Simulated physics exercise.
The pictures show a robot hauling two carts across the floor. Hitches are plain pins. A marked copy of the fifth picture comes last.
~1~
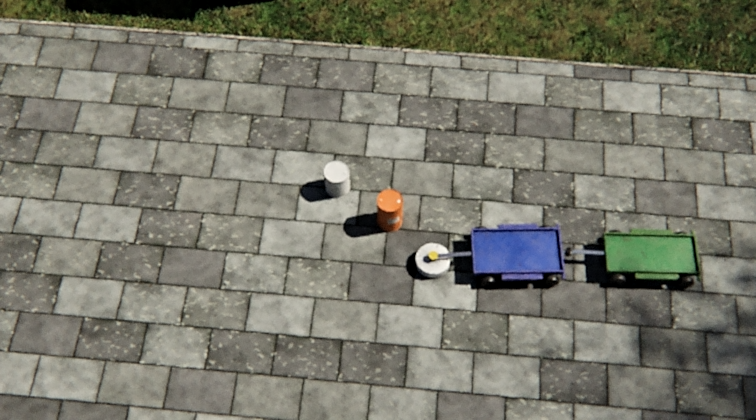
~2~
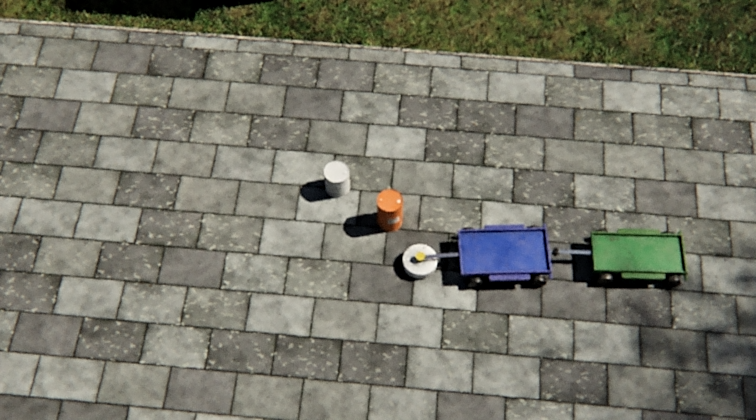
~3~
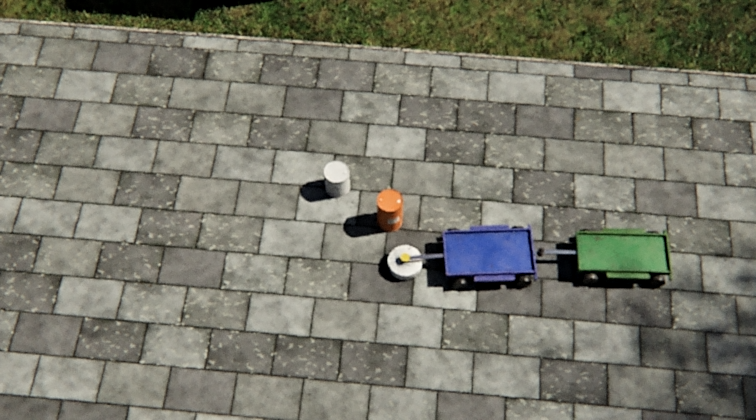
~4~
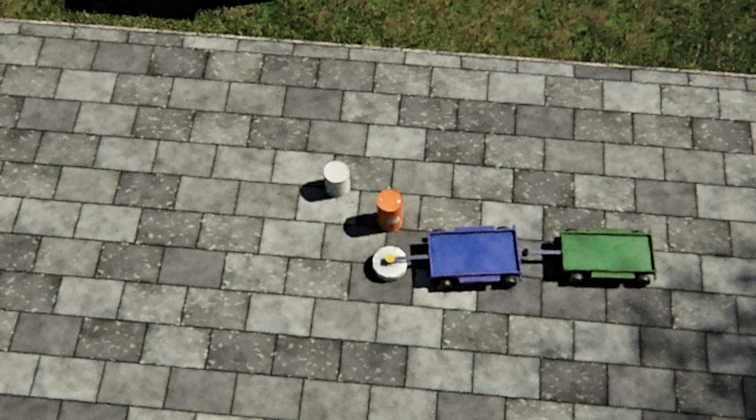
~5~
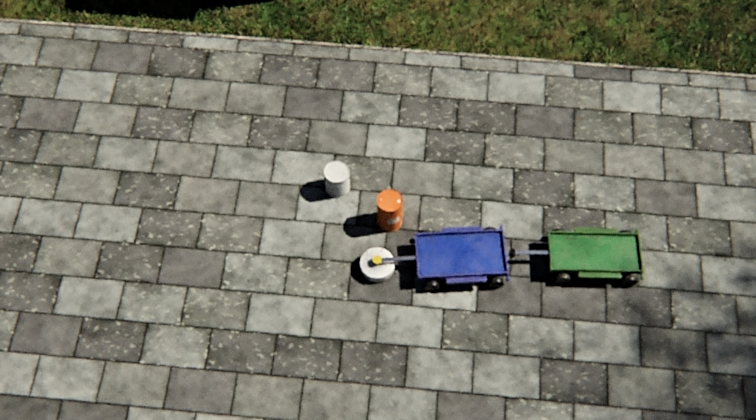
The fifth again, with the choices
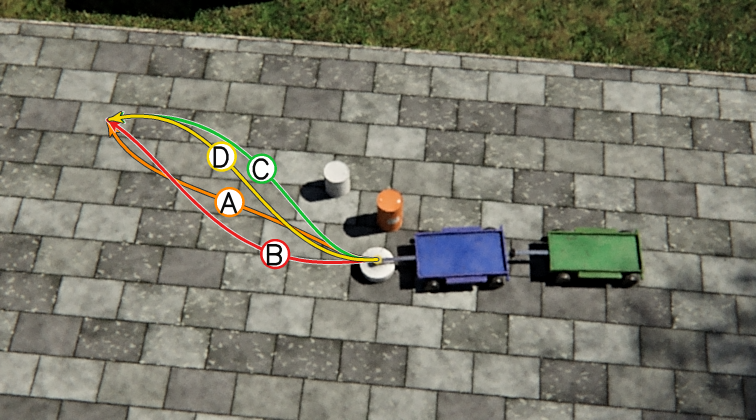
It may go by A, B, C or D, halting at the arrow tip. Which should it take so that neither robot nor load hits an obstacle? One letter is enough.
Route B.
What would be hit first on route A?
First the orange drum.
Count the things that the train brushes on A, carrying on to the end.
It touches one.
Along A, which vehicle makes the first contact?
The blue cart.
On the marked copy, A from (377, 259) via (230, 202) to (109, 123); B from (377, 259) via (213, 219) to (107, 120); C from (377, 259) via (254, 161) to (111, 119); D from (377, 259) via (240, 176) to (109, 119).
Taking B. A third of the way, robot (257, 251), last cart (473, 255).
Two thirds of the way, robot (173, 184), last cart (358, 253).
When it is over, robot (109, 125), last cart (263, 225); nothing has been touched.
As for the rest, A meets the orange drum; C meets the orange drum and white keg; D meets the orange drum.
